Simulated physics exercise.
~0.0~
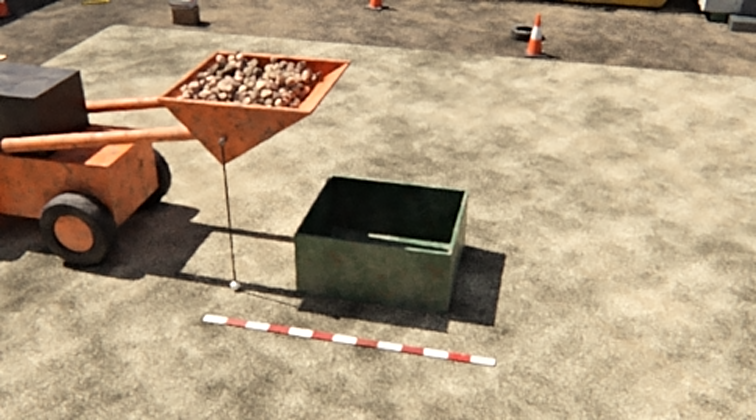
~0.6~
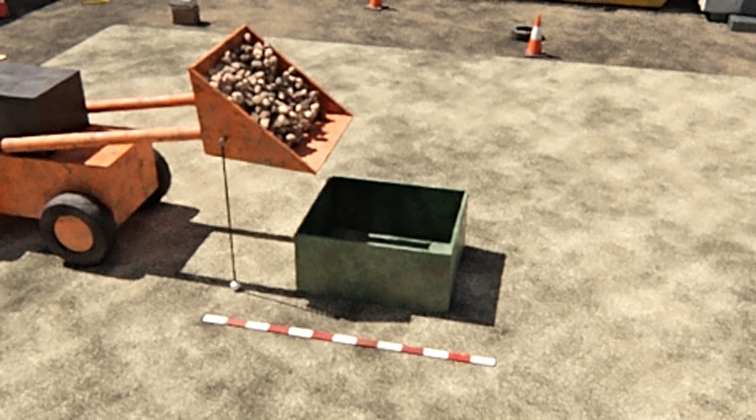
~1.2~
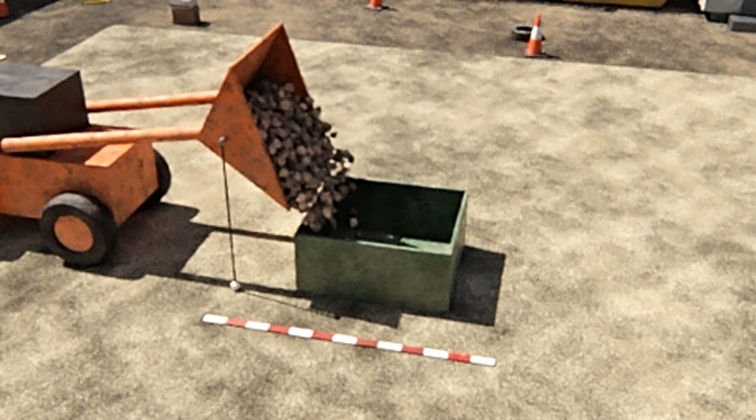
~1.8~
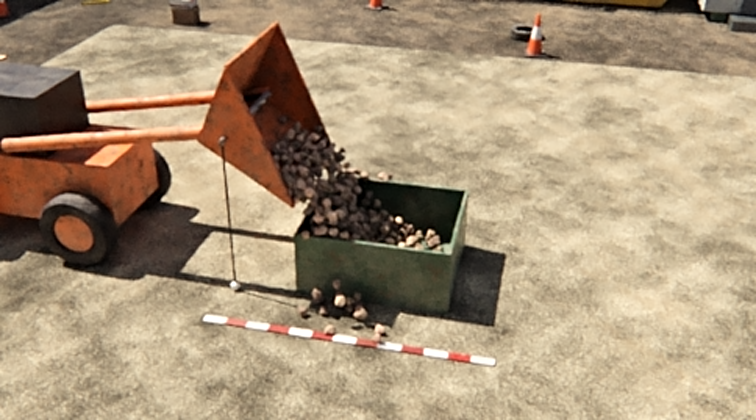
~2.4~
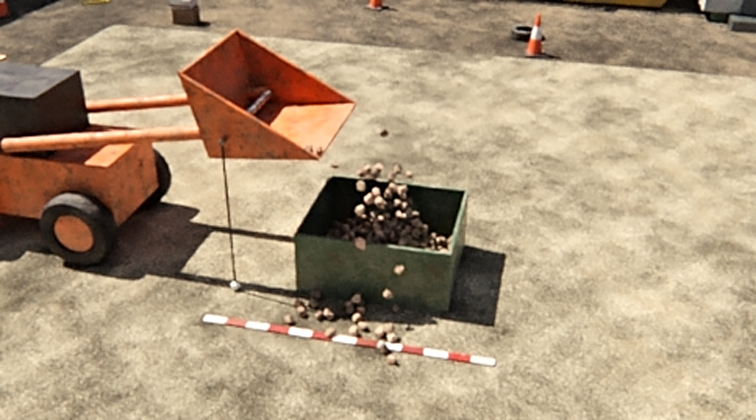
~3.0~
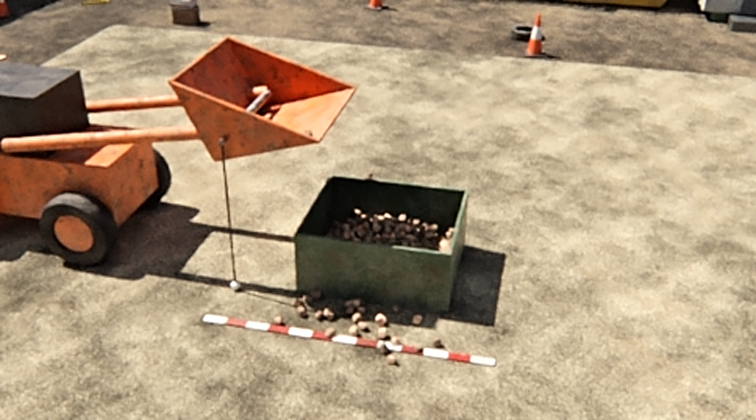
On a sunlit, sandy yard, an orange loader at the left holds up a bucket heaped with brownish stones, with an open dark green bin to its right and a red-and-white striped staff lying in front. The bucket tips forward to the right, and the stones slide toward its lip. As it tilts more steeply, they pour over the edge into the bin, while some drop to the ground in front. The emptied bucket then swings back up as the last stones fall. Finally, most of the stones lie in the bin, with a few scattered around the staff.
